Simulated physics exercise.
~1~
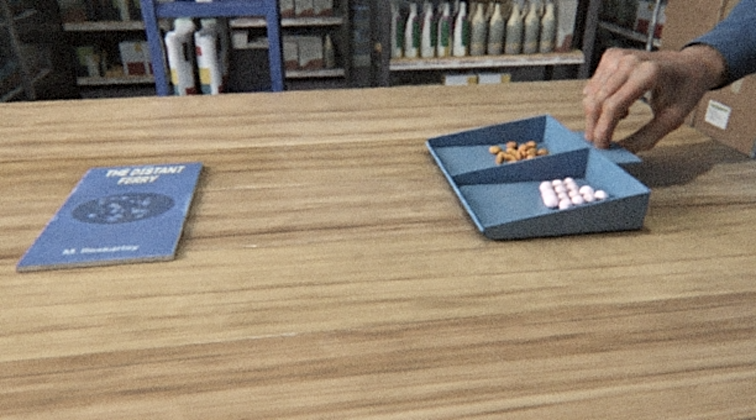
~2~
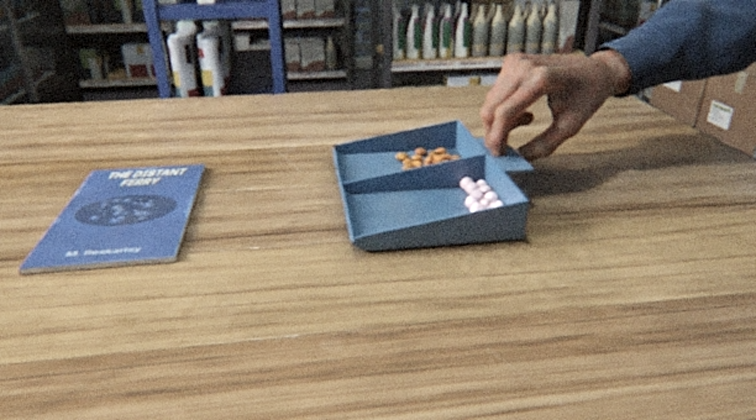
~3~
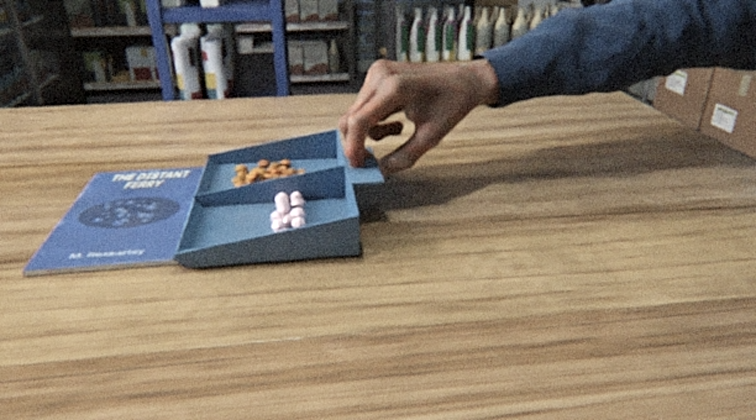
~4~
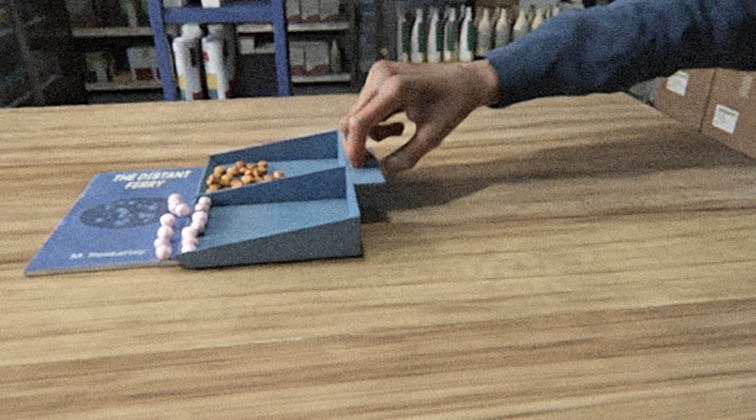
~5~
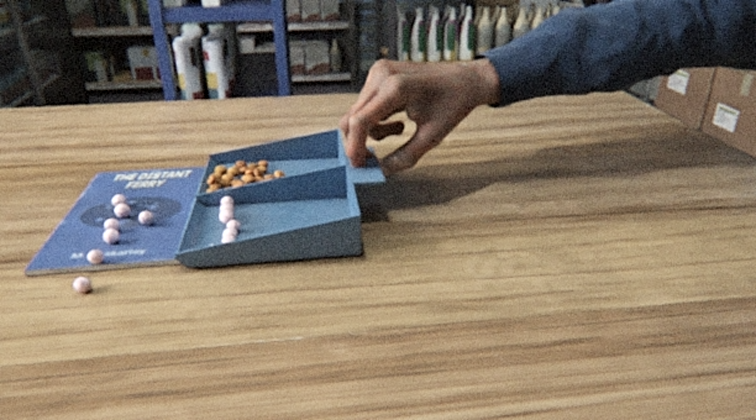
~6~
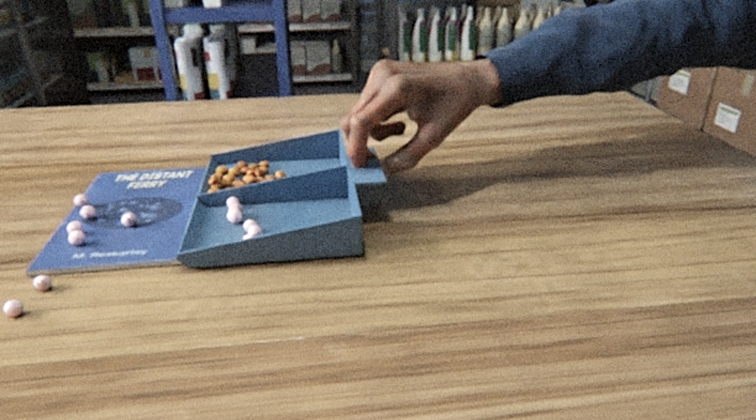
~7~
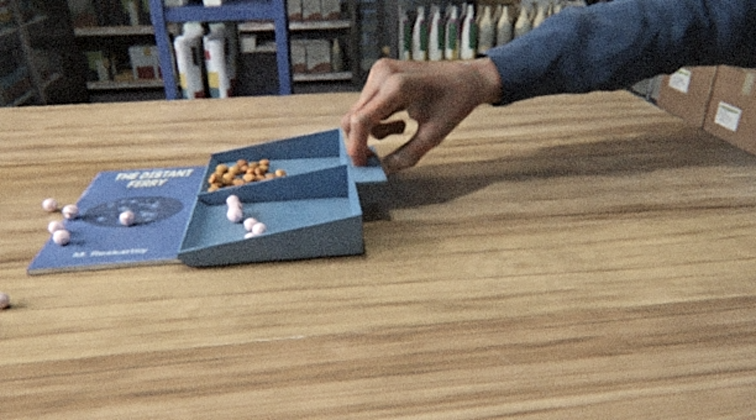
The video shows a hand sliding a divided blue tray left across a wooden table until it stops against a thin blue book. Several pale pink balls spill over the low front rim and roll left across the book, while others and the orange-brown pieces stay inside.
